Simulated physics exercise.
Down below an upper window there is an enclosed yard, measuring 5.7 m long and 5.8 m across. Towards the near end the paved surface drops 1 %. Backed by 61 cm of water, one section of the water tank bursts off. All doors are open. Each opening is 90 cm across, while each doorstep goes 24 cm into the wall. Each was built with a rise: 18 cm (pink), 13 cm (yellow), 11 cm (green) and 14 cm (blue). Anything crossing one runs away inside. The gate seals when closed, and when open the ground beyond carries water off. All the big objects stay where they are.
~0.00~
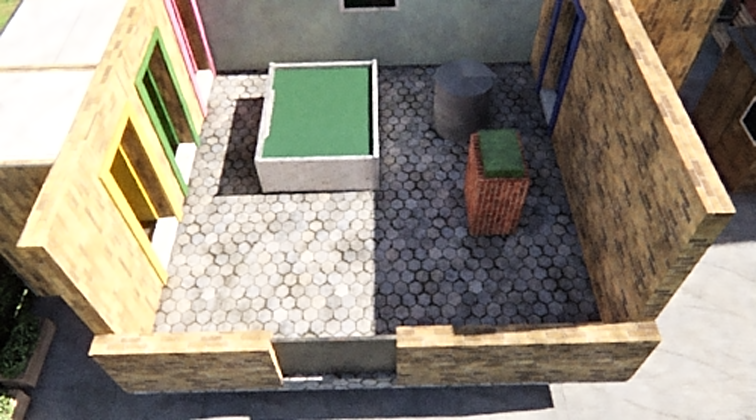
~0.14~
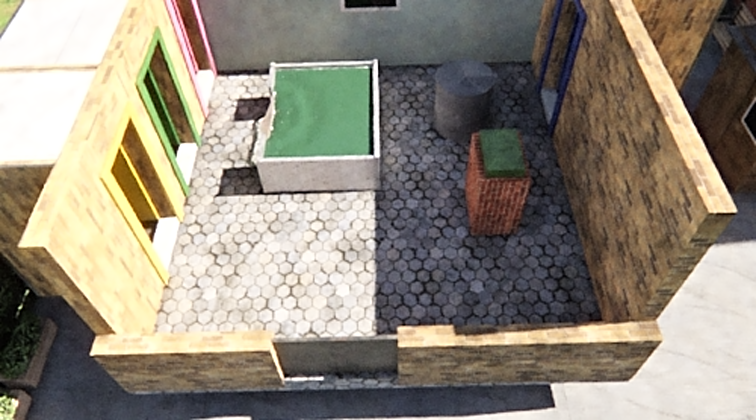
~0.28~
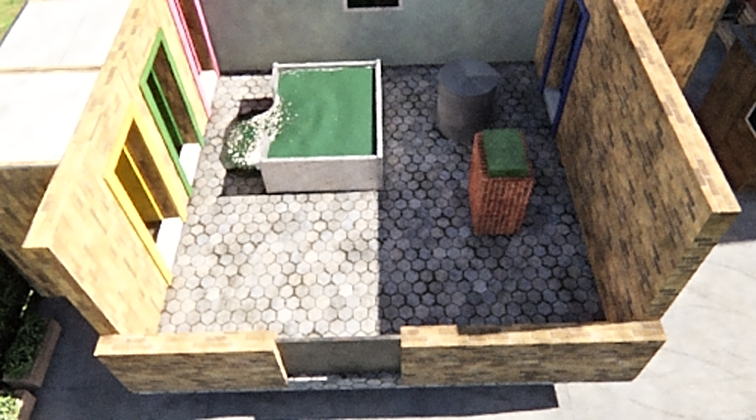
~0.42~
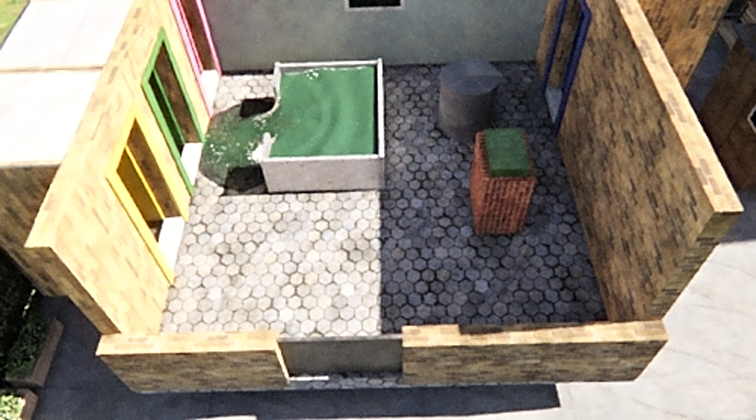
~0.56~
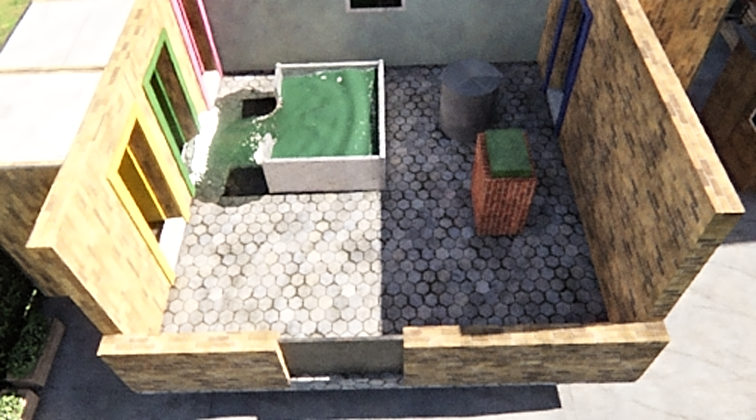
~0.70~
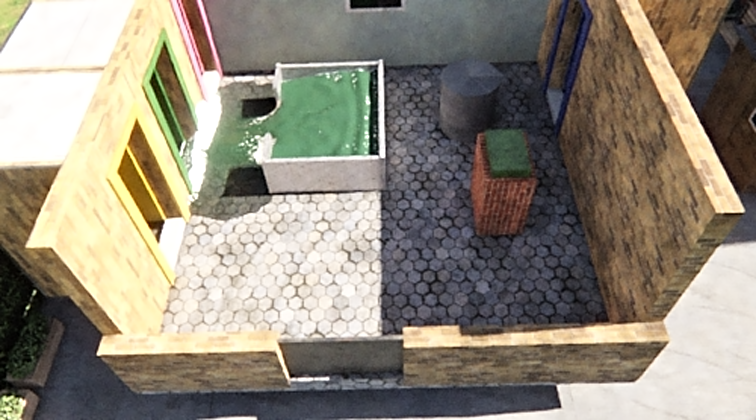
We see a walled yard from above as the left side of a tank of green water bursts open; the water pours through the gap, spreads across the paving to the wall with the coloured doors, and reaches the pink door.
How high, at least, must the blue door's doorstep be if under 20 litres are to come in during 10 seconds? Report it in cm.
I would say about 7 cm.
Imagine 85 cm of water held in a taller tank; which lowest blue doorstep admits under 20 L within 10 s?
The step would need to be some 10.5 cm high.
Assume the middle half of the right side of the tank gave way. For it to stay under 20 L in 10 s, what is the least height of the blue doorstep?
Then 13.5 cm.
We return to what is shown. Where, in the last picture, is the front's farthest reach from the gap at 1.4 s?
(168, 301).
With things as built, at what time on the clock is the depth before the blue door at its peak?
Approximately 6.5 s.
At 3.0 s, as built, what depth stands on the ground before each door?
Lab note, depth in cm: Pink 19; yellow 6; green 23; blue 0.
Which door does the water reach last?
It's the blue door.
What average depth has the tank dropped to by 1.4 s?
The mean depth is roughly 41 cm.
After 1.4 s water covers 15 % of the floor, deepest (45 cm) near (221, 75); it has not reached the blue door.
After 3.0 s water covers 40 % of the floor, deepest (26 cm) near (220, 82); it has not reached the blue door.
After 10.0 s water covers 95 % of the floor, deepest (12 cm) near (455, 358); 7 cm at the blue door, 0 litres in over its 14 cm doorstep.
At the blue door as built, the water arrived by 3.9 s and peaked near 10 cm at 6.6 s.
Run again over the same 10 s with other heights there, 28 litres in over 6.5 cm, 14 litres over 8 cm. The limit of 20 litres is kept from about 7 cm up.
